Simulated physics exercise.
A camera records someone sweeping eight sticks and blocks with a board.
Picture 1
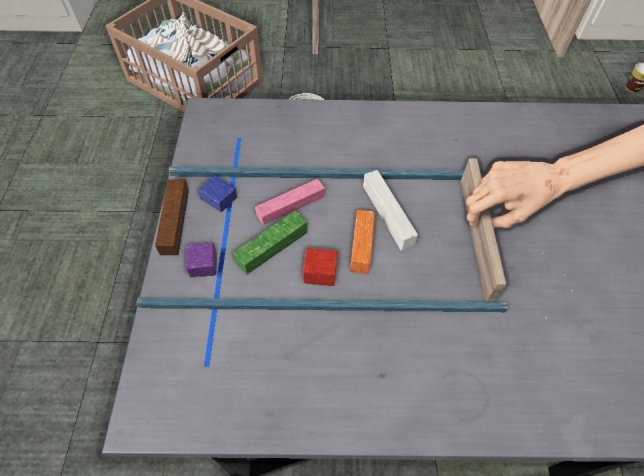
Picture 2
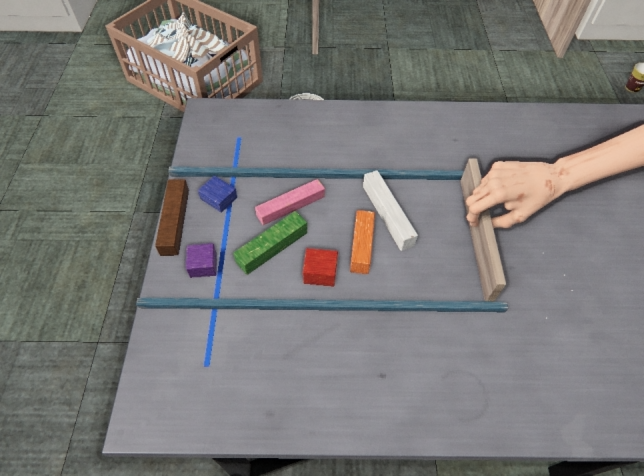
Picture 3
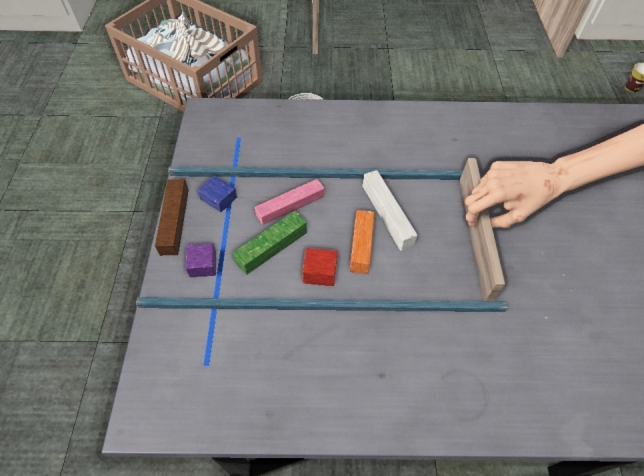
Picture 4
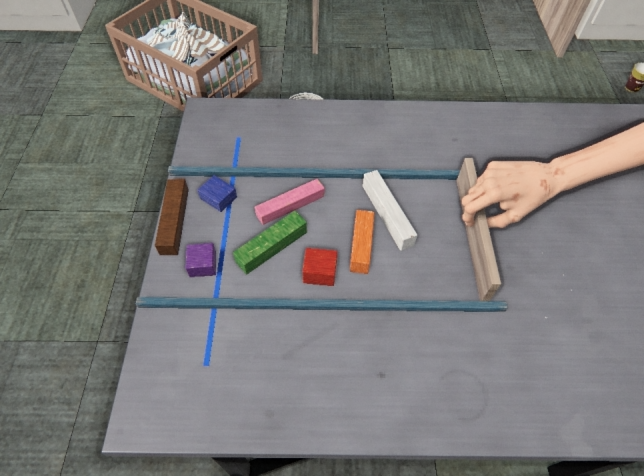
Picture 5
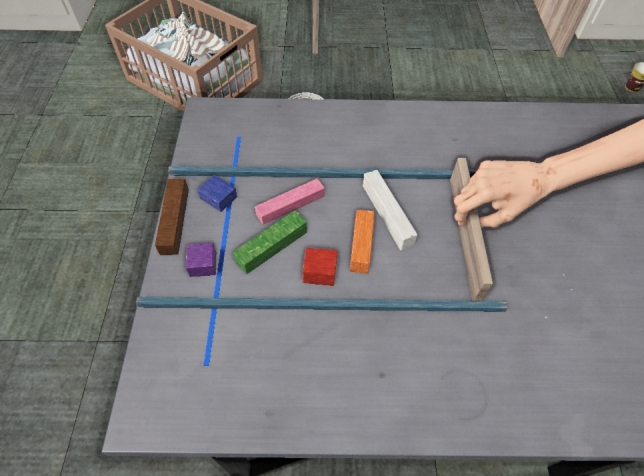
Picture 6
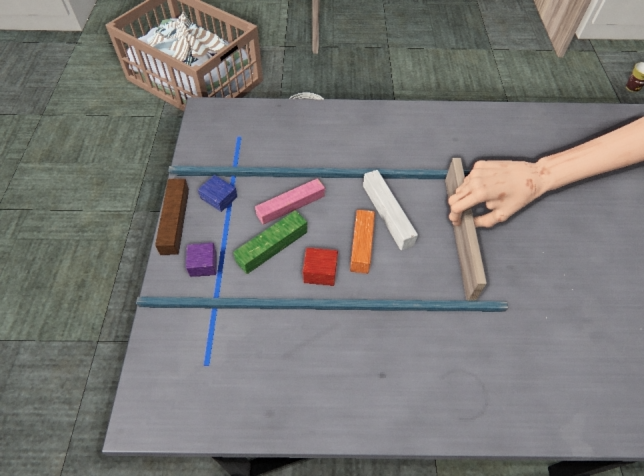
A hand slides a wooden board slightly left on a table scattered with coloured blocks.
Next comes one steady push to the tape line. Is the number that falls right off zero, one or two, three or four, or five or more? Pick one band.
It is one or two.
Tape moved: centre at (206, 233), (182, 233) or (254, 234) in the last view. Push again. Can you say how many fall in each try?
2, 5, 0.
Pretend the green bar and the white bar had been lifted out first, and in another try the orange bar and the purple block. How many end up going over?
Taking the two tries in turn, it comes to 0 and 1.
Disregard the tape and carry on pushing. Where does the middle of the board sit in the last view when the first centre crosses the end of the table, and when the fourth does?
I'd put the first at about (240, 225) and the next at about (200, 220).
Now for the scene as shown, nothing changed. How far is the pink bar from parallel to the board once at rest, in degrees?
Around 45 degrees.
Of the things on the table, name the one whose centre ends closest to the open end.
Purple block.
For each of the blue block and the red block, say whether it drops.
The blue block keeps its place, while the red block keeps its place.
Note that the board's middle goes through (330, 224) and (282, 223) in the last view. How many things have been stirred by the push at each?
At first I count 5, and then 5.
Soon after, none off yet; brown bar at rest near (173, 216); purple block at rest near (202, 260); blue block at rest near (218, 193).
After that, none off yet; brown bar at rest near (173, 216); purple block displaced a little near (189, 262); blue block displaced a little near (206, 190).
In the end, the number that fall off is one or two; gone, brown bar.
